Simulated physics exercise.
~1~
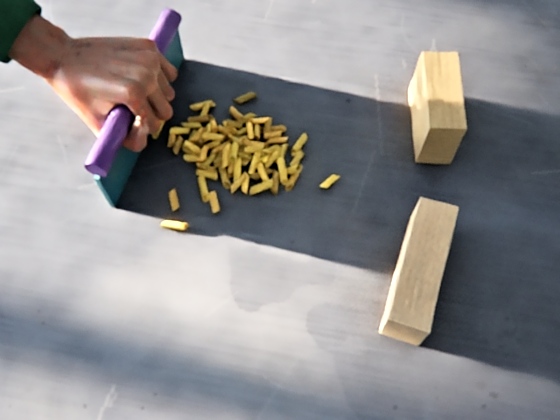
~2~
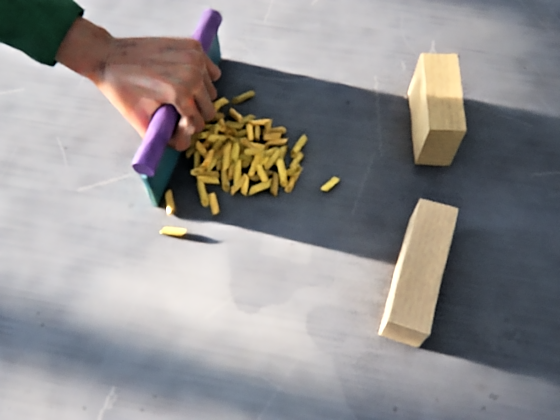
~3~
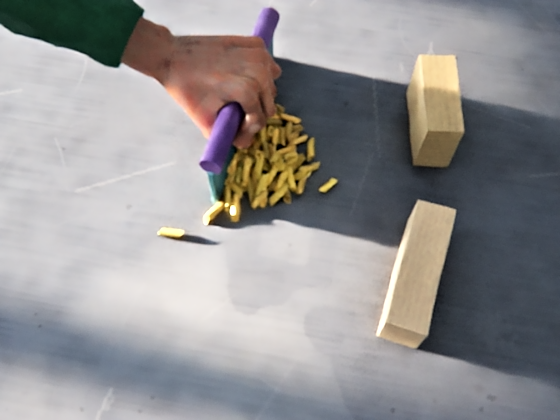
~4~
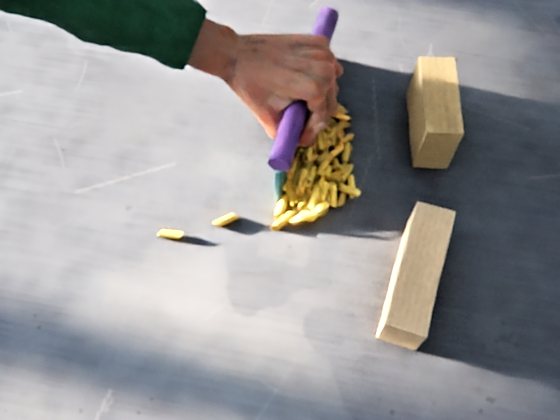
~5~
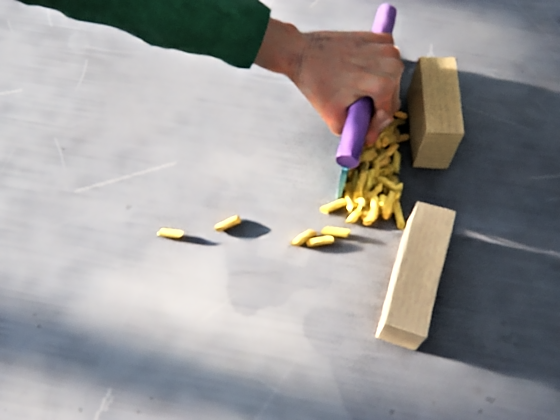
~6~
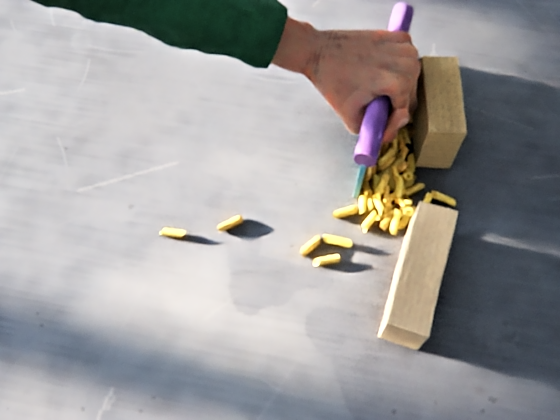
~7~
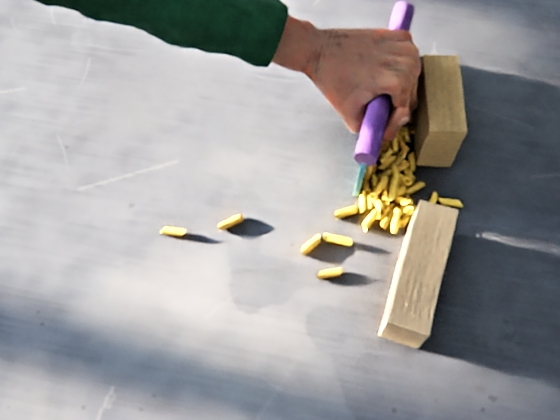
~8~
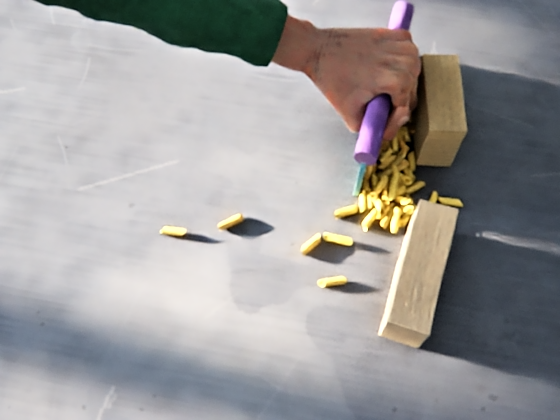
A hand pushes yellow pasta pieces right with a scraper, leaving most before two blocks.
